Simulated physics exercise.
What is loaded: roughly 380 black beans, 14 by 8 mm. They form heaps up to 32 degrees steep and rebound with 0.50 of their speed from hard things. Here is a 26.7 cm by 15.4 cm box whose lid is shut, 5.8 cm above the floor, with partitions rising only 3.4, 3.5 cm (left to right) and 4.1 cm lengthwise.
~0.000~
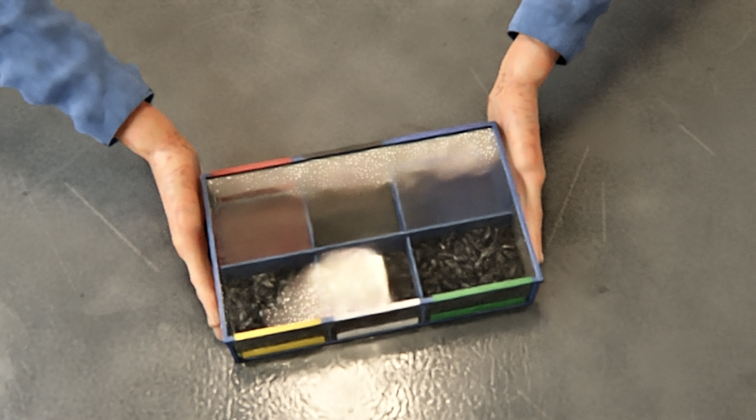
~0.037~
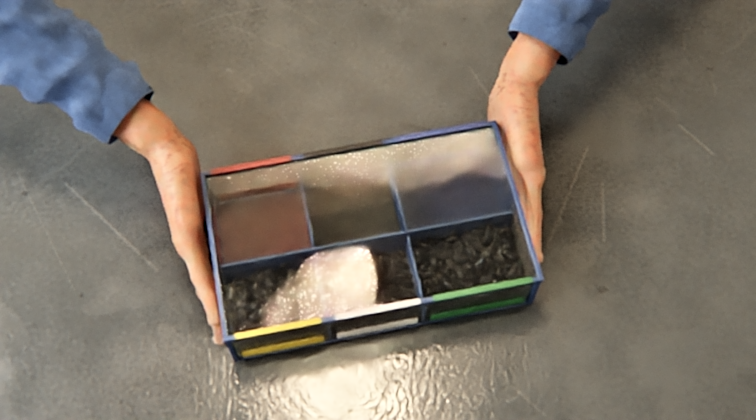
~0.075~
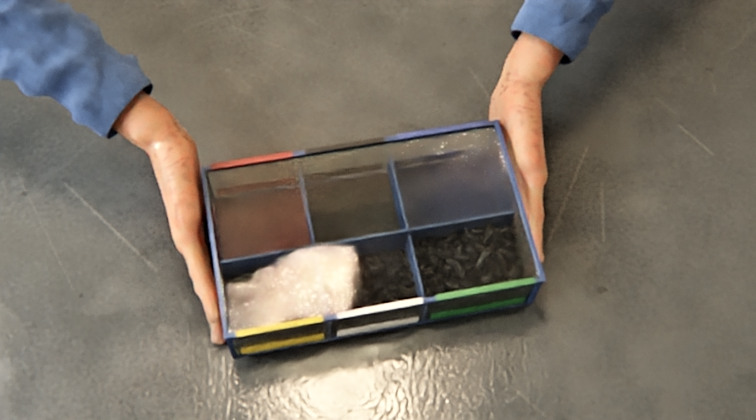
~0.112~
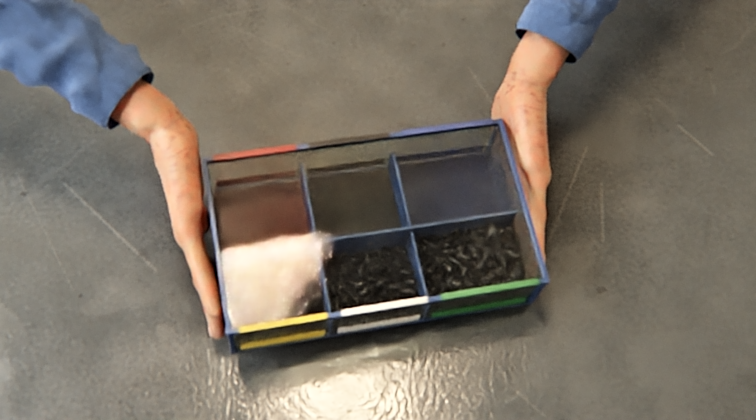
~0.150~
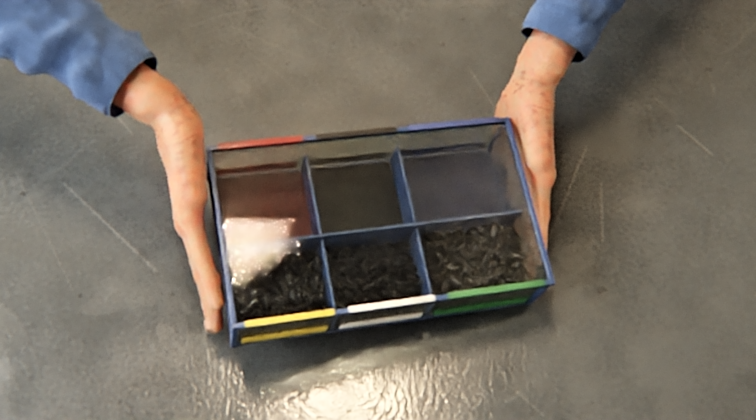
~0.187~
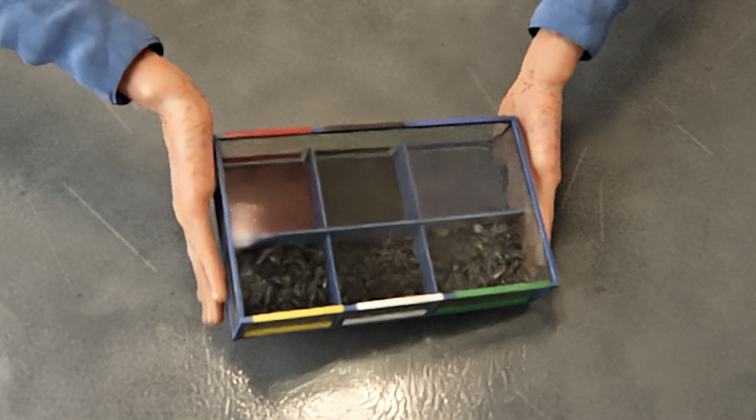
In this clip, two blue-sleeved hands hold a lidded, six-compartment box with small dark pieces in its front sections, tilting it slightly toward the right front corner as a bright reflection slides left across the lid and fades.
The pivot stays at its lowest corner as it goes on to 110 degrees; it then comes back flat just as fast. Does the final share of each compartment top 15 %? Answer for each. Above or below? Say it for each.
Red compartment: Below, blue compartment: Below, green compartment: Above, yellow compartment: Below, white compartment: Above, black compartment: Below.
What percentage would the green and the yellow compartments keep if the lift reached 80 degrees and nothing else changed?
With that change it's green at 65 per cent and yellow at 15 per cent.
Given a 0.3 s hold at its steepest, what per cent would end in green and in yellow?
You'd end up with green at 75 per cent and yellow at 0 per cent.
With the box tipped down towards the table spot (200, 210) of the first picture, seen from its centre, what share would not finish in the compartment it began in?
Roughly 60 percent of them.
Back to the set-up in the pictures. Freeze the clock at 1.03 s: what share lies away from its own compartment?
Some 25 per cent.
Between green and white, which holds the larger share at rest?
The green one.
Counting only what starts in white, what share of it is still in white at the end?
40 %.
Then, at 1.03 s, tilt 110 degrees; green 60 %, yellow 15 %, white 25 %.
Then, at 1.59 s, tilt 49 degrees; green 75 %, yellow 5 %, white 20 %.
After 2.20 s, tilt 0 degrees; green 75 %, yellow 5 %, white 20 %.
At rest (2.6 s), red 0 %, blue 0 %, green 75 %, yellow 5 %, white 20 %, black 0 %.
